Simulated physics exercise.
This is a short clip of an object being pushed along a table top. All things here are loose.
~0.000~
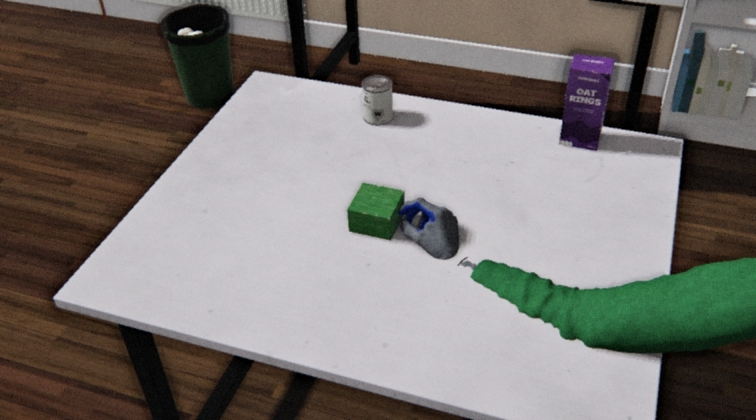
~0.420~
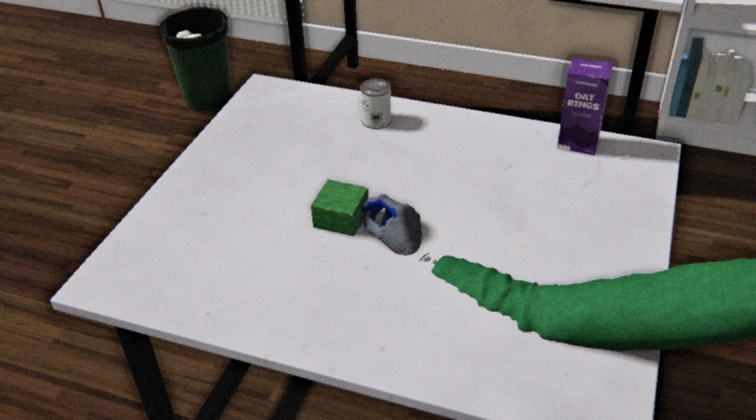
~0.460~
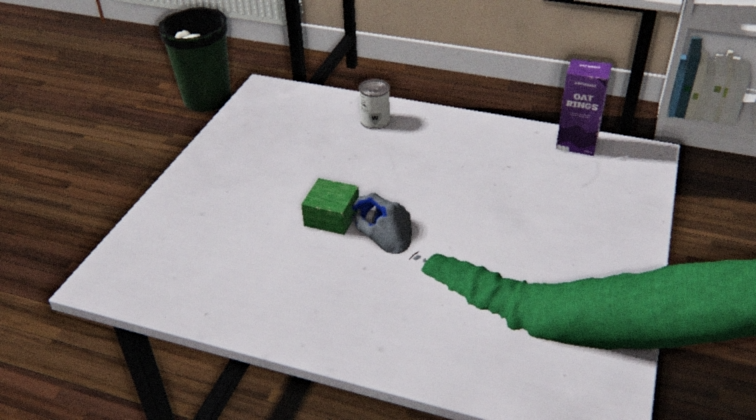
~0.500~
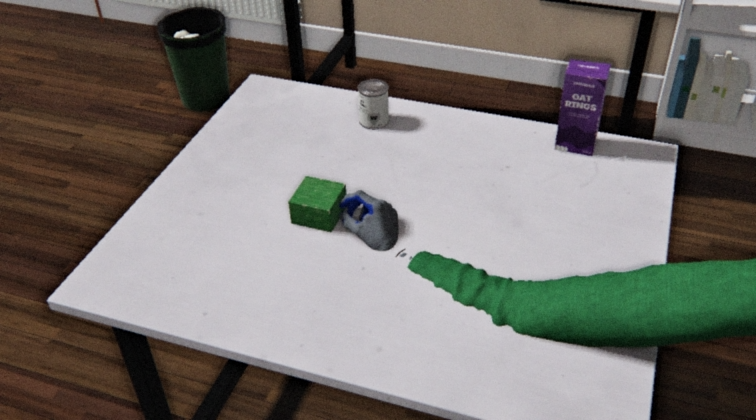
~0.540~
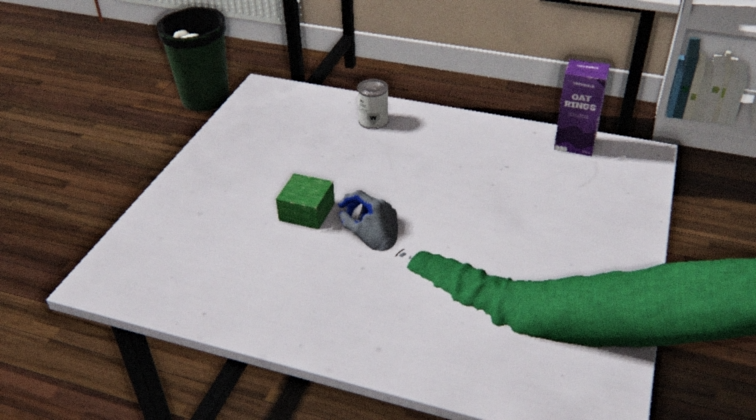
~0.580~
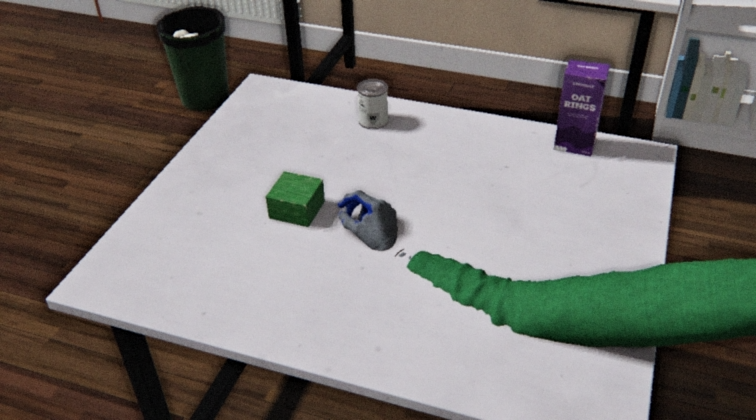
The video shows a gray-gloved hand on a green-sleeved arm pushing a green block leftward across a white table, past a can and a purple box; the hand then stays still while the block slides a little farther left.
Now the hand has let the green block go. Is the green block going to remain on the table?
The table keeps hold of it.
By 0.68 s, green block moved about its own width near (280, 195).
By 0.78 s, green block moved about its own width near (277, 195).
When it is over (1.3 s), moved from the start, green block. End places, in pixels of the last picture, green block near (277, 195).
